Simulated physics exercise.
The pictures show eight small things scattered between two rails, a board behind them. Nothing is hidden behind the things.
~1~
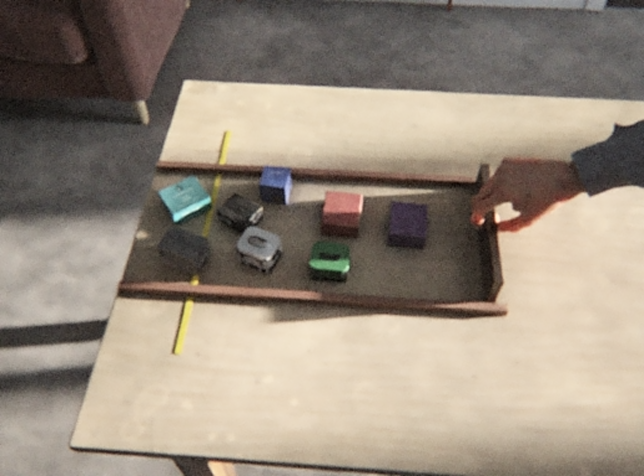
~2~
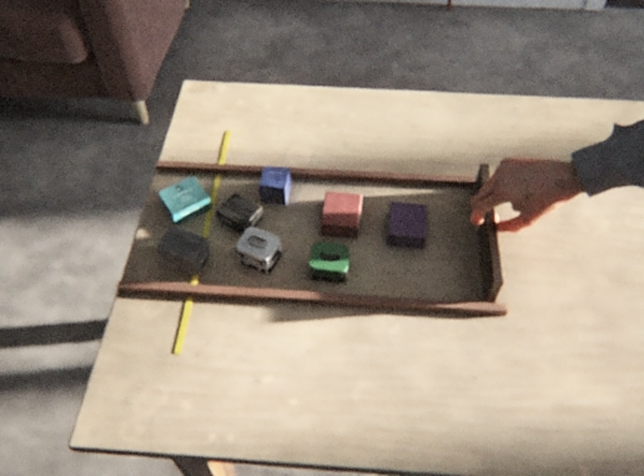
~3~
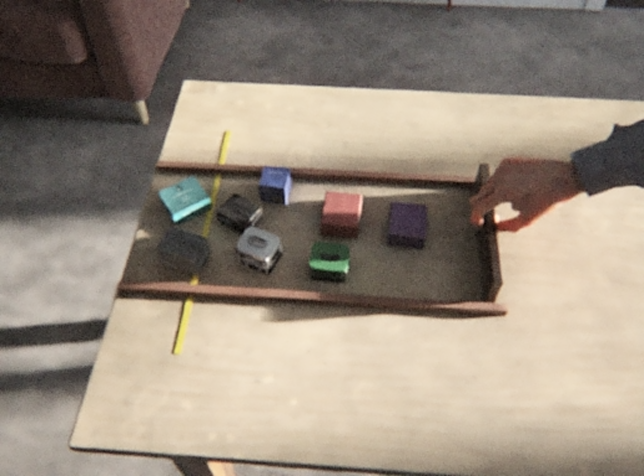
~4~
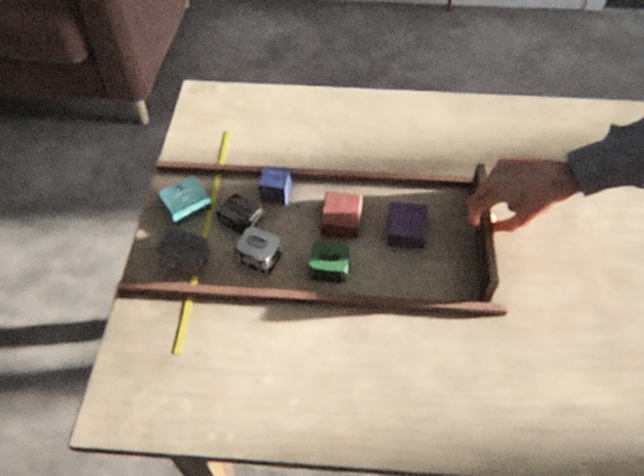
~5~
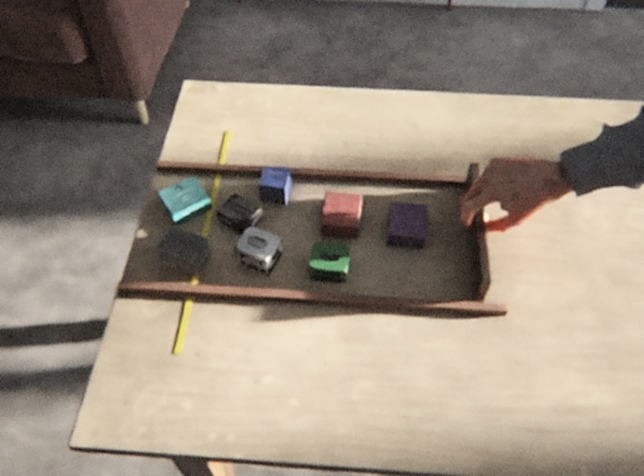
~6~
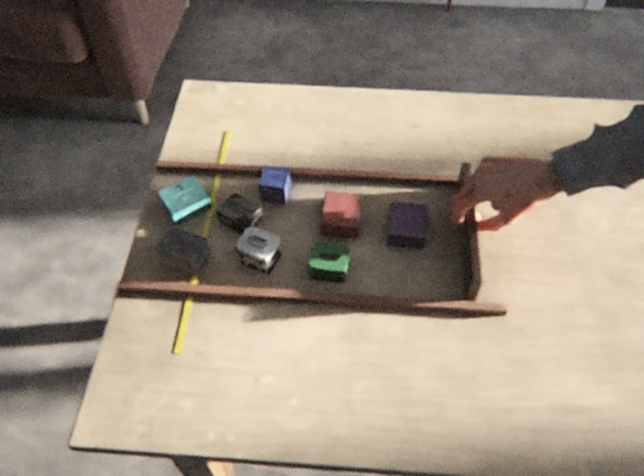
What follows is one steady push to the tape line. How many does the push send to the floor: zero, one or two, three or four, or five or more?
Here the number that fall off is three or four.
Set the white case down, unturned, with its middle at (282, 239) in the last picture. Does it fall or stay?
From there it survives.
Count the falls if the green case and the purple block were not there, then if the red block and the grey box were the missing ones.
0 in the first case, 0 in the second.
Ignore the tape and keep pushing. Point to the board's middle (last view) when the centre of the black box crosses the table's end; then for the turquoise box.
Its middle is around (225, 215) and around (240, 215).
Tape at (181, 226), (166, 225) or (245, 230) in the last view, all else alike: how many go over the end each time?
Down on the floor: 5, 5 and 0.
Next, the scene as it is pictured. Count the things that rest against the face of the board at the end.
That makes 3.
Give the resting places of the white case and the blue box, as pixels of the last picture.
First (145, 243), then (202, 175).
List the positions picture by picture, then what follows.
In the first frame, turquoise box (186, 200); grey box (184, 251); black box (240, 214); board (487, 231); tape (207, 228).
In the second frame, grey box (184, 251); purple block (407, 225).
In the third frame, black box (240, 214); white case (259, 250).
In the fourth frame, turquoise box (185, 201); blue box (276, 185).
In the fifth frame, grey box (184, 251); green case (330, 263).
In the sixth frame, turquoise box (185, 200); grey box (184, 251); black box (240, 214); board (468, 230); tape (207, 227).
A little later, none off yet; turquoise box at rest near (185, 200); grey box at rest near (184, 251); black box at rest near (240, 214).
Next, none off yet; turquoise box shifted a little near (173, 197); grey box at rest near (184, 251); black box shifted about its own width near (196, 216).
When it is over, the number that fall off is three or four; down, black box, grey box and turquoise box.
